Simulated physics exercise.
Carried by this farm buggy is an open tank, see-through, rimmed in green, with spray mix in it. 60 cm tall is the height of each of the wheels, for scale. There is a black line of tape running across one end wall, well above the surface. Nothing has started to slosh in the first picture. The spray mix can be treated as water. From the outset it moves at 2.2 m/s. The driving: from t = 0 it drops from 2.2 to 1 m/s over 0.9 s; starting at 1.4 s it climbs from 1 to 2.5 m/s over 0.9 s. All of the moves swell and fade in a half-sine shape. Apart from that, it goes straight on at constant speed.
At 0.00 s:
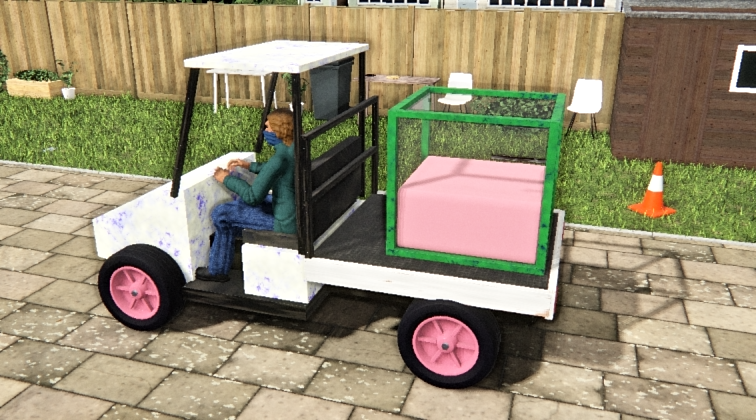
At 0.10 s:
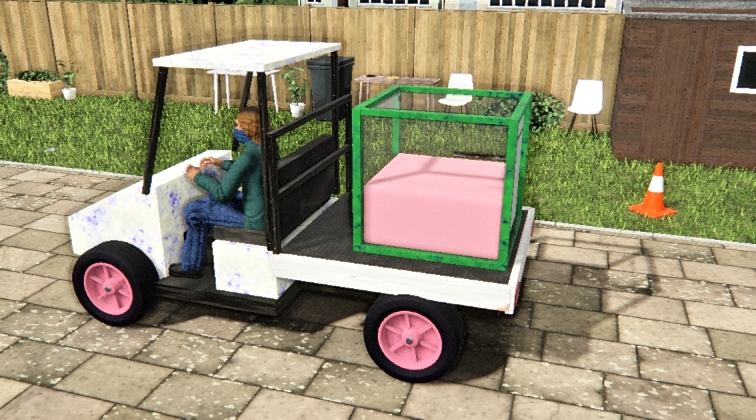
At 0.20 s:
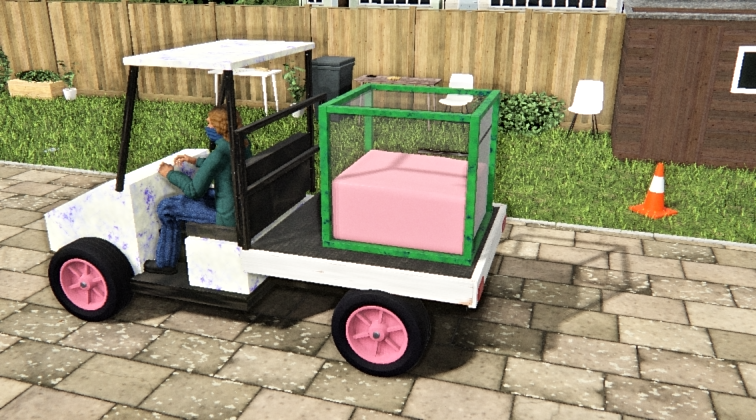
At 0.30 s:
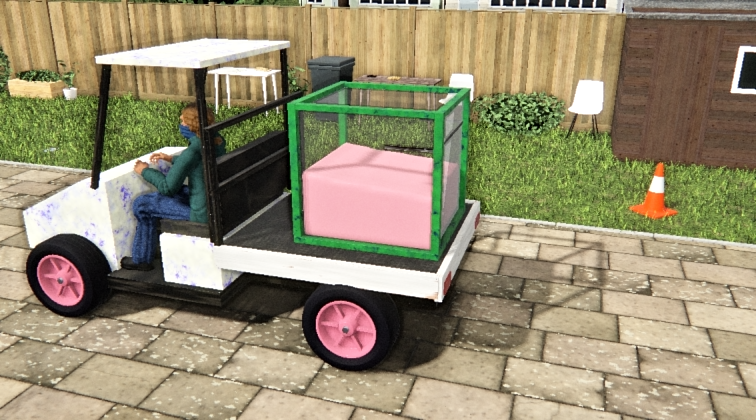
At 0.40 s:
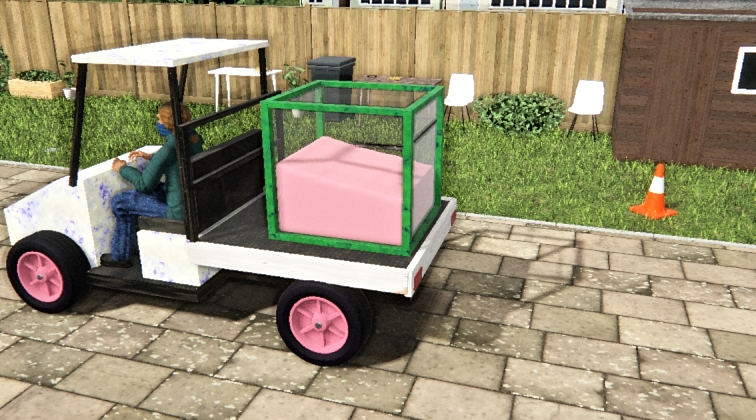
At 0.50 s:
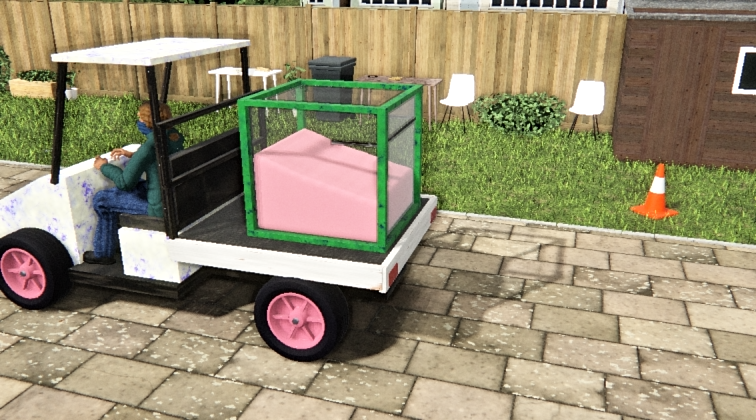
A person with reddish hair, a blue face covering and a green top drives a white buggy with pink wheels across a paved yard, seen from the side and slightly above. On its flatbed sits a clear, green-edged tank of pink liquid, with grass, white chairs, a wooden fence and an orange cone behind. The buggy rolls left, the liquid's level surface then tilting upward toward the front, while the view stays still.
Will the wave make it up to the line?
Yes - over.
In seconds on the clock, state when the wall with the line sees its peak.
3.5 s.
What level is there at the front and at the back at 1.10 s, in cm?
About 32 cm at the front, 46 cm at the back.
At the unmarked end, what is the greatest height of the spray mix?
It peaks near 71 cm.
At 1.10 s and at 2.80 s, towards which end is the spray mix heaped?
It leans to the rear end, then to the forward end.
After 1.10 s front 32 cm, middle 36 cm, back 47 cm above the floor; no loss so far.
After 1.90 s front 38 cm, middle 36 cm, back 41 cm above the floor; no loss so far.
After 2.80 s front 61 cm, middle 32 cm, back 28 cm above the floor; no loss so far.
After 5.28 s the waves are smaller; the highest at the back wall was 67 cm, at 3.45 s, against a line at 63 cm.
